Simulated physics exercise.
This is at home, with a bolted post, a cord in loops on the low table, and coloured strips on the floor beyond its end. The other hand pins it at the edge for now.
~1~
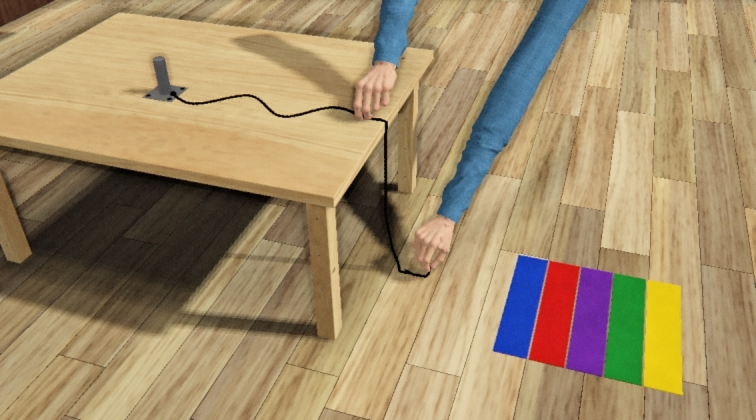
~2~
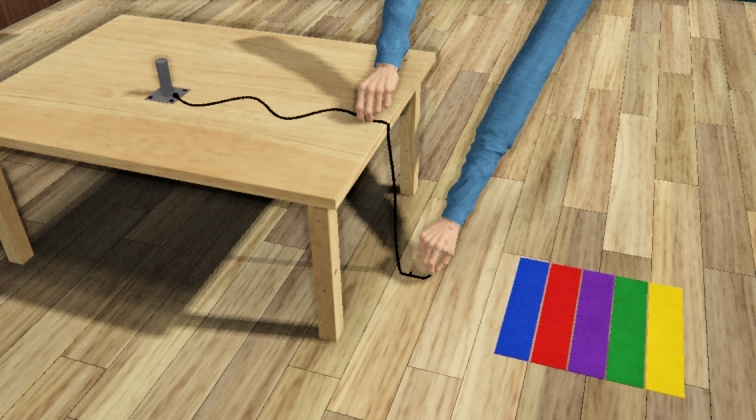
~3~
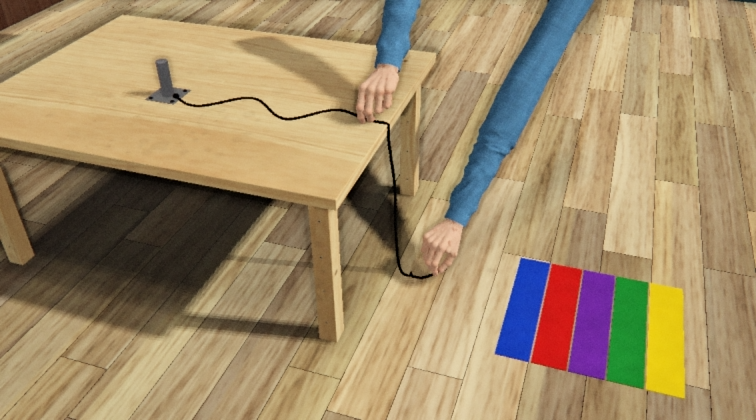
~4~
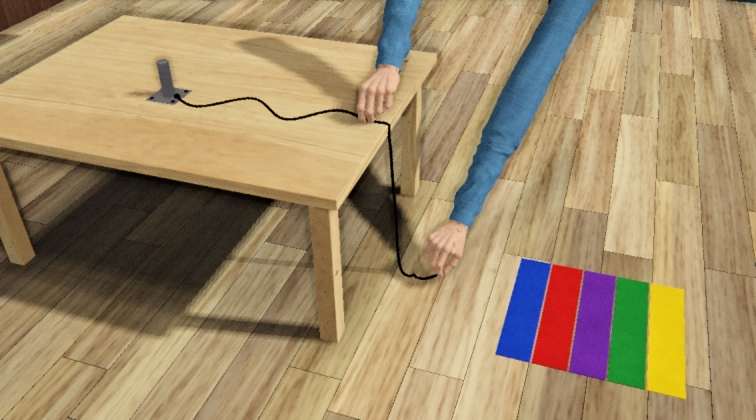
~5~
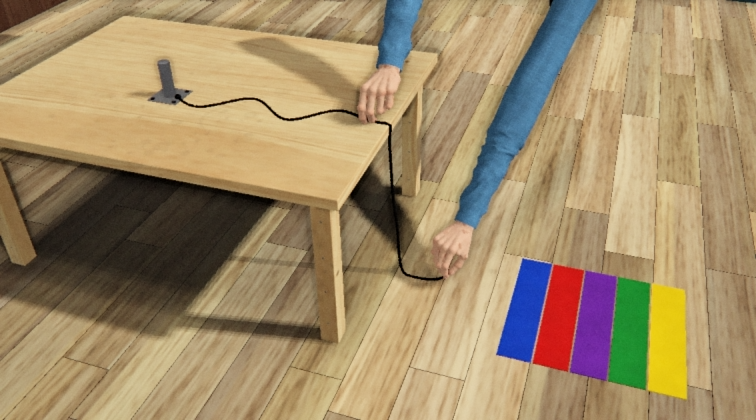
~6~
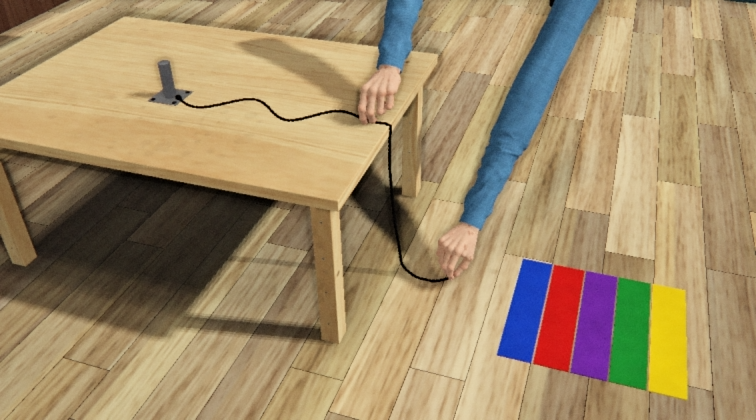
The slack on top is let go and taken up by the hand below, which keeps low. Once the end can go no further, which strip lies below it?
The purple strip lies below it.
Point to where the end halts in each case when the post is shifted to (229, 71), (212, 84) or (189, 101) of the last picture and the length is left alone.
You'd get roughly (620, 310), (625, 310) and (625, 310), one for each try.
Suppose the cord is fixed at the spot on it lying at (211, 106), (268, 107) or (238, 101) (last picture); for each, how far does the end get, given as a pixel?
In order: (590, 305), then (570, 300), then (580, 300).
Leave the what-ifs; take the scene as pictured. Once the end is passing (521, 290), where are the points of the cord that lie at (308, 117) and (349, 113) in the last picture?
(339, 117) and (380, 124).
A little later, end near (522, 290); over blue.
Next, end near (569, 299); over red.
When it is tight, end near (596, 305); over purple. Over purple.
